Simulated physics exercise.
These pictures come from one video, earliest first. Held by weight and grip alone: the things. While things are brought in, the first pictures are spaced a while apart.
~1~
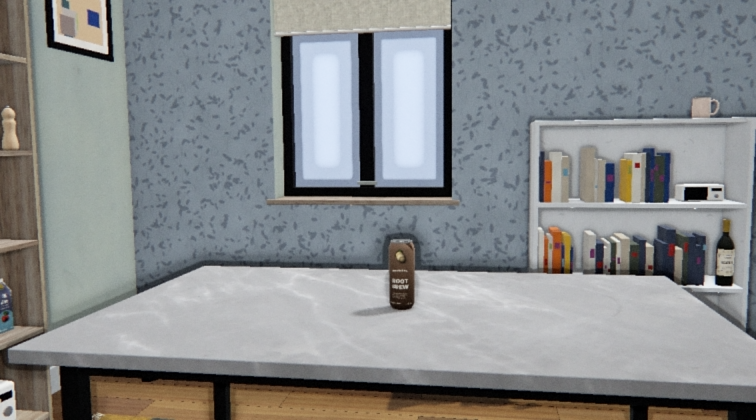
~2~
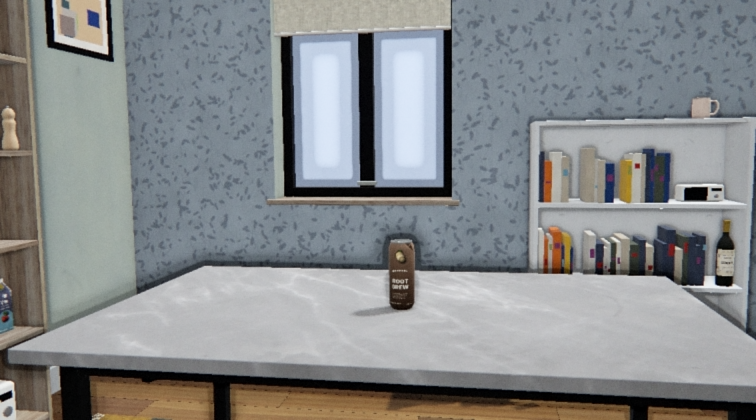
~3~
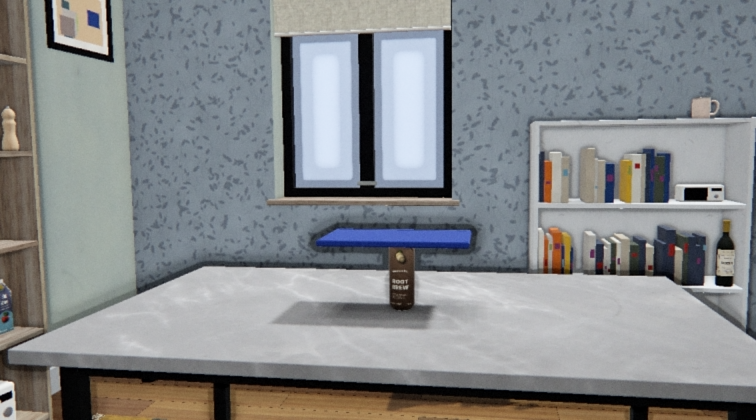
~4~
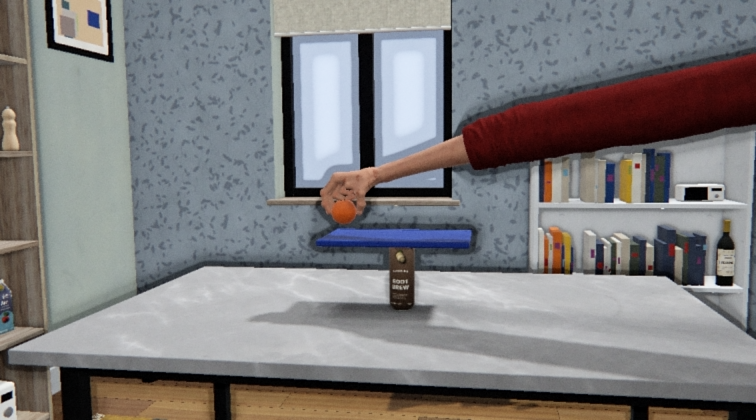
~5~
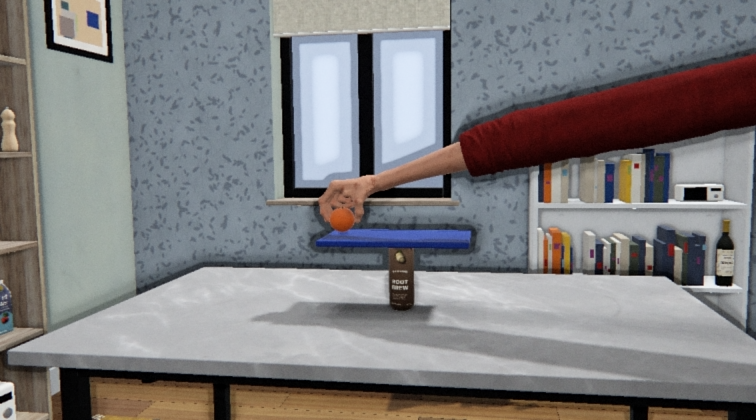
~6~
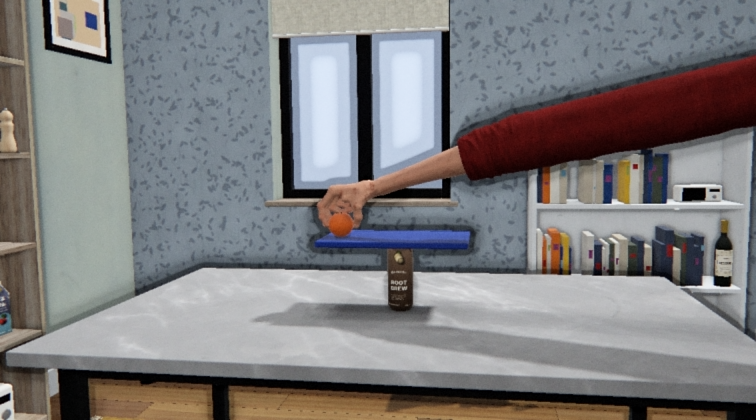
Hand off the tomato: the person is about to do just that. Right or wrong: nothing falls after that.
Wrong.
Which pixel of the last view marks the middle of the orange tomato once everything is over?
Near (348, 299).
Then, 0.40 s later than the last frame, orange tomato now fallen; blue lid tilted by 62°.
Then, 1.10 s later than the last frame, blue lid on its side.
When it is over, fallen, blue lid and orange tomato; brown can as before. End places, in pixels of the last picture, orange tomato near (348, 299). The stack loses its balance.
